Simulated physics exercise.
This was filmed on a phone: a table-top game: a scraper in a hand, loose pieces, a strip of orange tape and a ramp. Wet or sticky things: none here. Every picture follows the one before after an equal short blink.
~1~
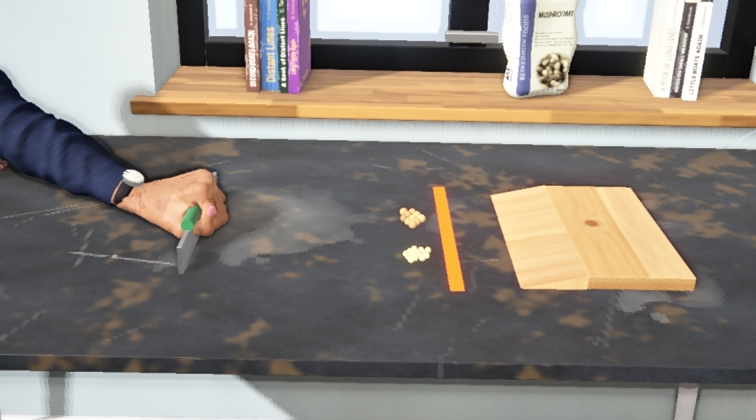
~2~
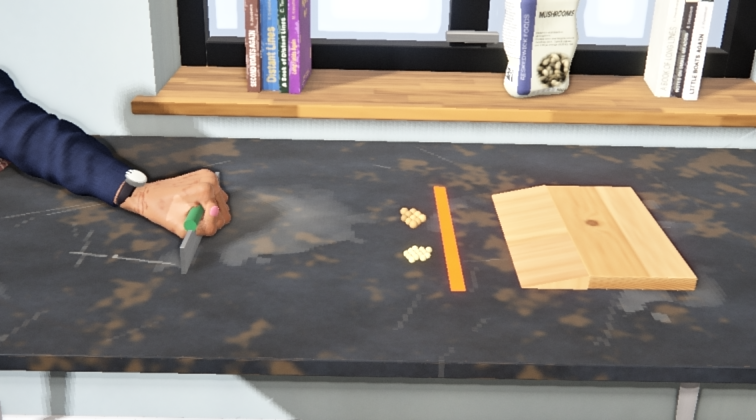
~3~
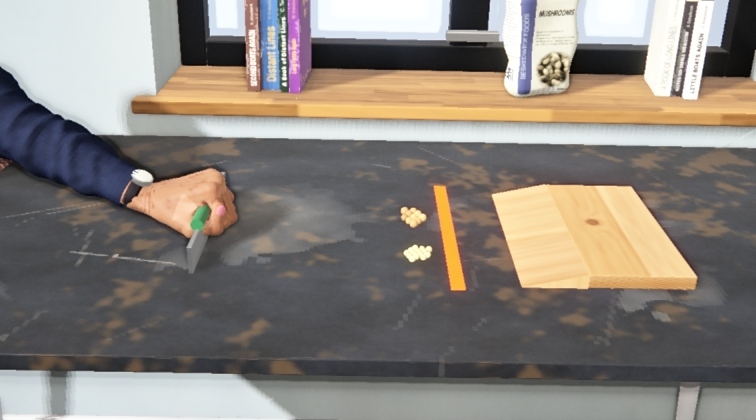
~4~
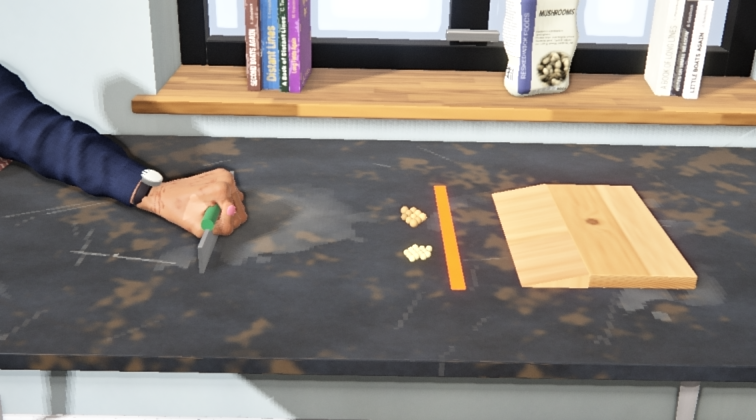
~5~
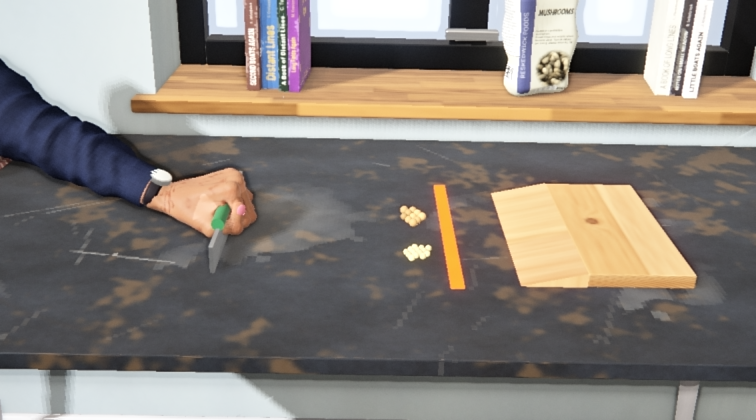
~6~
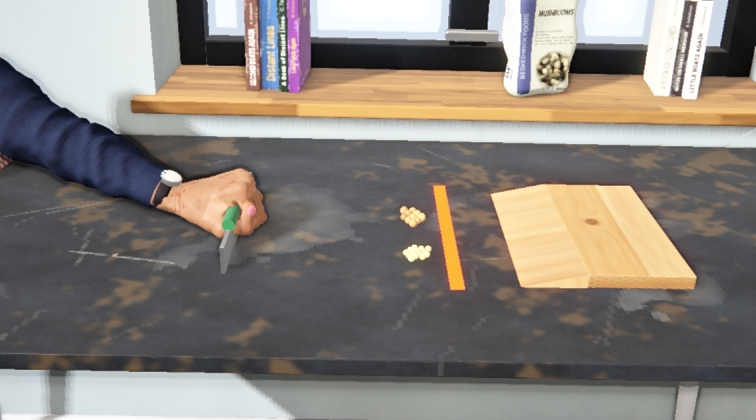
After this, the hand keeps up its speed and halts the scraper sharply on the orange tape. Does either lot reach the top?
The front lot? It stays below the top. The Back lot? It stays below the top.
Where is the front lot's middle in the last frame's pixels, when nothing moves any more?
I'd put it at about (494, 256) when it all comes to rest.
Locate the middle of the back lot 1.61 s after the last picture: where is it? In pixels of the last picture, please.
Around (500, 218).
Then, 0.65 s later than the last frame, scraper still moving, near (349, 208); front lot every one short of the ramp; back lot every one short of the ramp.
Then, 1.33 s later than the last frame, scraper stopped at the orange tape; front lot every one short of the ramp; back lot every one short of the ramp.
Then, 1.61 s later than the last frame, scraper stopped at the orange tape; front lot every one short of the ramp; back lot about a tenth on the ramp, almost all short of the ramp.
When it is over, scraper stopped at the orange tape; front lot not one past the top, every one short of the ramp; back lot not one past the top, every one short of the ramp.
